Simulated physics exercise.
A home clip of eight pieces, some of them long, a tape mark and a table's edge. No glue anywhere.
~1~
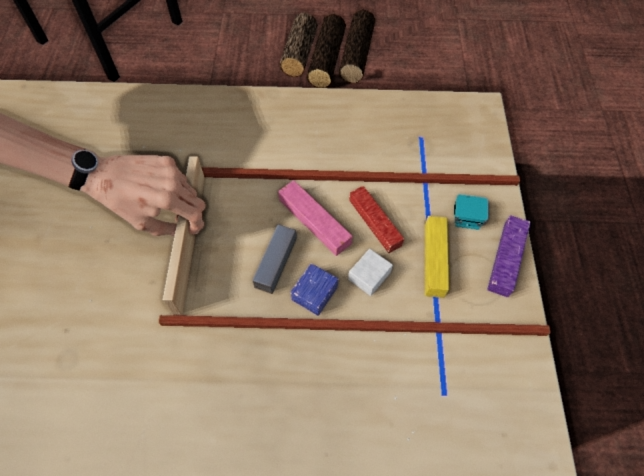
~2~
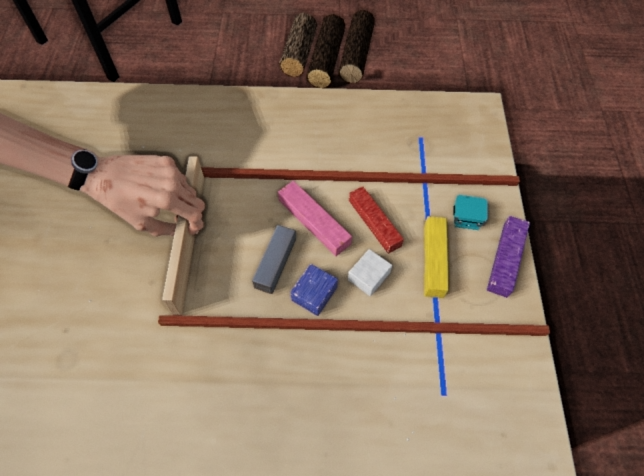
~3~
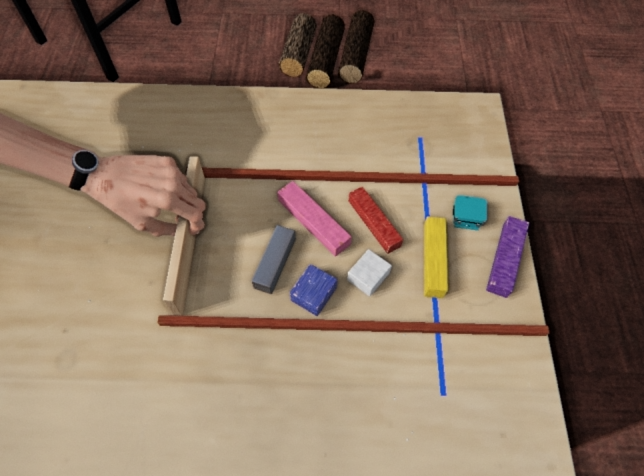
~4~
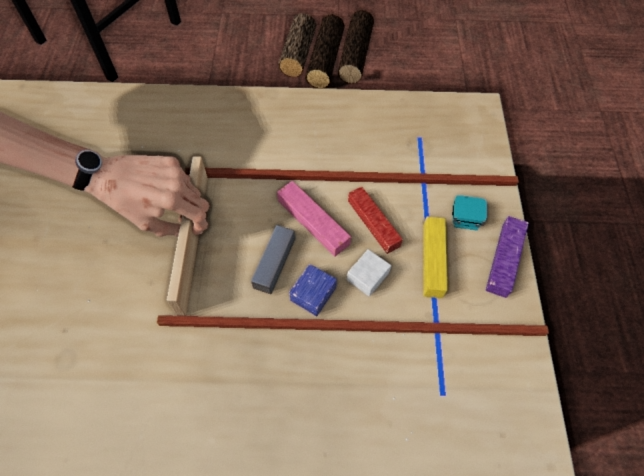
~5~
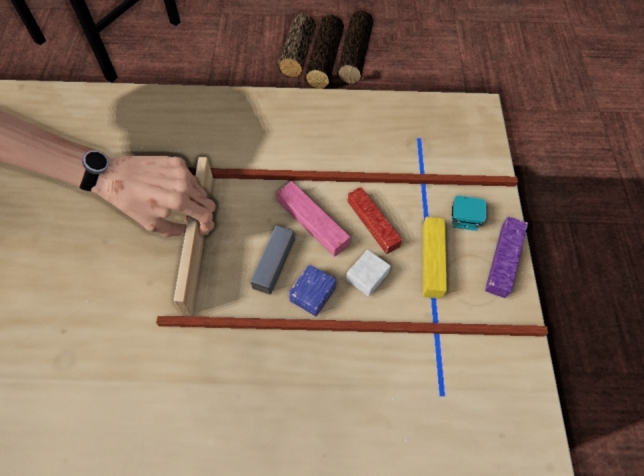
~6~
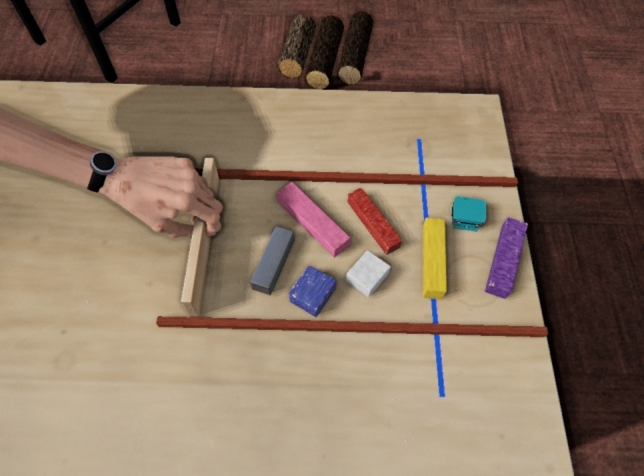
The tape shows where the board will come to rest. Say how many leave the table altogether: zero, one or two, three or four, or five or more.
As it turns out, the number that fall off is zero.
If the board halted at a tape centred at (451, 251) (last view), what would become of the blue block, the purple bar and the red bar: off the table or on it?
The blue block holds on, the purple bar falls, the red bar does not fall.
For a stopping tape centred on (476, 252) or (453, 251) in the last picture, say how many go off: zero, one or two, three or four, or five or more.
Taking them in turn, 3 or 4; just one or two.
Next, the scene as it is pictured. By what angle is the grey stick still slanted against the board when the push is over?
About 0°.
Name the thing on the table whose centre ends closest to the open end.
It is the purple bar.
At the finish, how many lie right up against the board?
That makes 2.
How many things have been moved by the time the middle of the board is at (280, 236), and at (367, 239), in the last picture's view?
First 3, then 6.
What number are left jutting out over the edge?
1 of them.
Early on, none off yet; purple bar at rest near (507, 257); turquoise case at rest near (468, 214); yellow bar at rest near (434, 258).
A while later, none off yet; purple bar at rest near (507, 257); turquoise case at rest near (468, 214); yellow bar travelled a little near (447, 257).
Finally, the number that fall off is zero.
